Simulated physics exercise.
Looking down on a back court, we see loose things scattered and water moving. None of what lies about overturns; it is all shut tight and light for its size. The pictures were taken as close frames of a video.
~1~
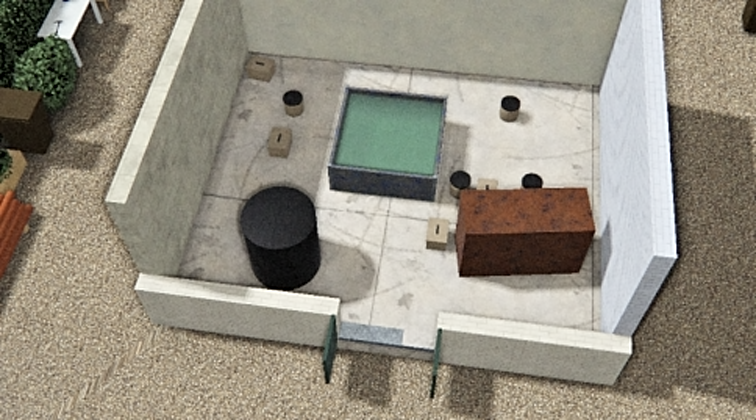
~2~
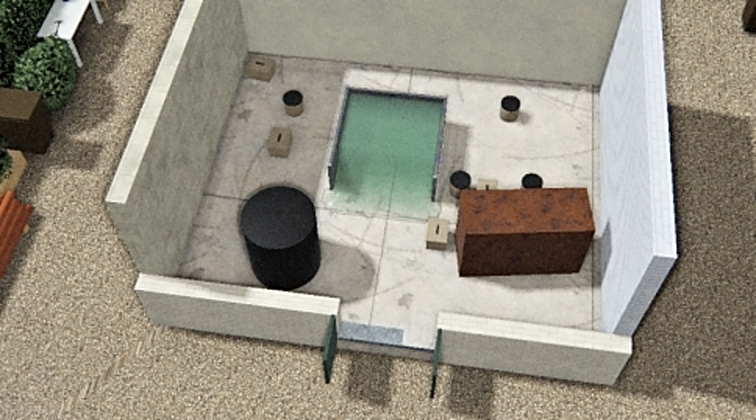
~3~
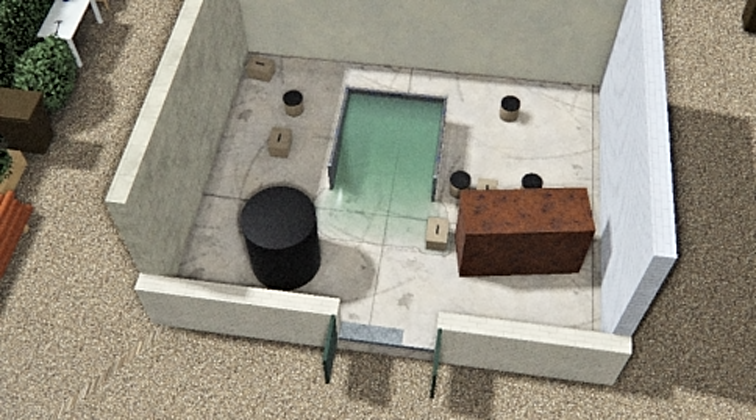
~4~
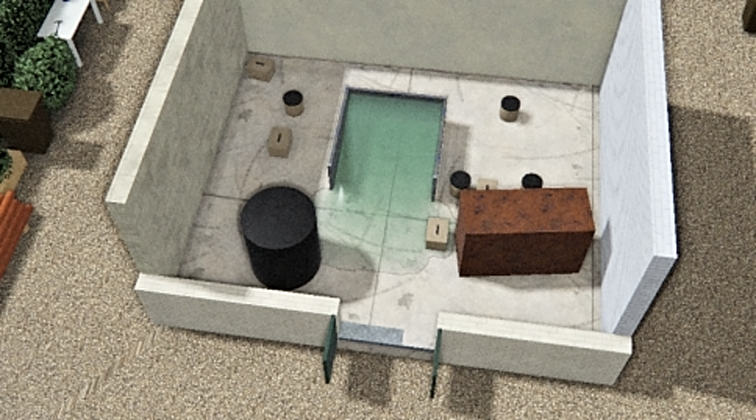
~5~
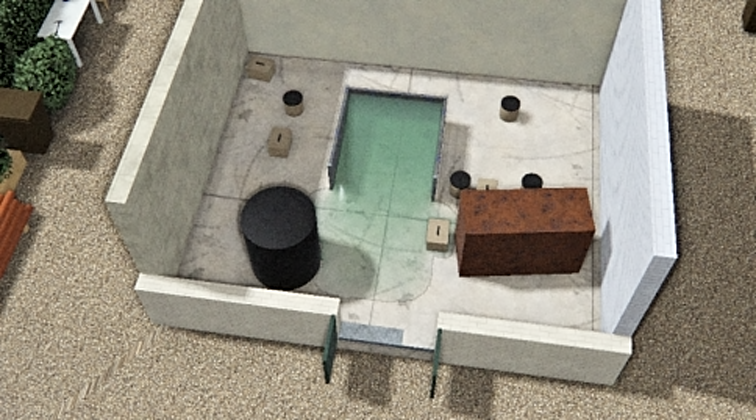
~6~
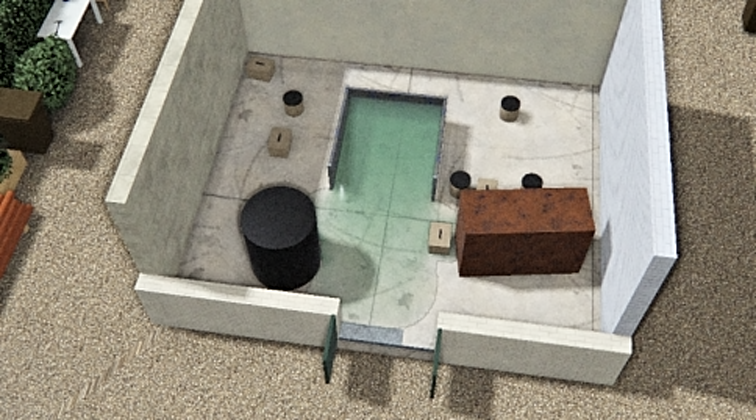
The video shows a walled court from above, where the near side of a raised tank of green water disappears and the water spreads across the floor toward the front opening, while the scattered containers barely move.
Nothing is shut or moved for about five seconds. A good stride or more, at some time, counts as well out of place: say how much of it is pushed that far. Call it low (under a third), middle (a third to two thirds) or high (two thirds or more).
Low.
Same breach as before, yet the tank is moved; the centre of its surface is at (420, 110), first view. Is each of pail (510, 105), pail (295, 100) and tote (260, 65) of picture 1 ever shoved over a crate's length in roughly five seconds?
Object by object: Below the mark, below the mark, below the mark.
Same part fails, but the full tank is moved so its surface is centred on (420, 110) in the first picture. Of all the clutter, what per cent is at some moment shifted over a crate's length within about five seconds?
Roughly 20 per cent.
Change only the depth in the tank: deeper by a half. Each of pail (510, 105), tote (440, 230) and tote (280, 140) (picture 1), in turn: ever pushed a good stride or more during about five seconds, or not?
Result by item: Didn't cover it; covered it; didn't cover it.
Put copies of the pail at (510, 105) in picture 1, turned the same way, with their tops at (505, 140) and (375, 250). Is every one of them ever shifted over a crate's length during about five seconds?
First remains in place, second driven off.
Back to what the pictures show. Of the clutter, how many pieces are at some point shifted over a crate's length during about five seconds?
You get 1.
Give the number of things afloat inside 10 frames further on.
I make it 0 of them.
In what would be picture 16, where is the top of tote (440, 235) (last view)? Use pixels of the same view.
Somewhere near (464, 314).
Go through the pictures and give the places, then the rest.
A tote at (438, 230), on the bottom; a pail at (461, 179) rests on the ground; 0 of 8 have shifted, in the first picture.
A tote at (438, 230) rests on the ground; a pail at (461, 179) rests on the ground; 0 of 8 have shifted, in the second picture.
A tote at (438, 230) rests on the ground; a pail at (461, 179), on the bottom; 0 of 8 have shifted, in the third picture.
A tote at (438, 230) rests on the ground; a pail at (461, 179), on the bottom; 0 of 8 have shifted, in the fourth picture.
A tote at (438, 231) rests on the ground; a pail at (461, 179) rests on the ground; 0 of 8 have shifted, in the fifth picture.
A tote at (441, 234) rests on the ground, close to its start; a pail at (461, 179), on the bottom; 1 of 8 have shifted, in the sixth picture.
A moment on, 0 of 8 are well off their spots; 0 afloat.
Next, 1 of 8 are well off their spots; 0 afloat.
Later, 1 of 8 are well off their spots; 0 afloat.
In the end, 1 of 8 are well off their spots, and 1 have been at some point; 0 afloat.
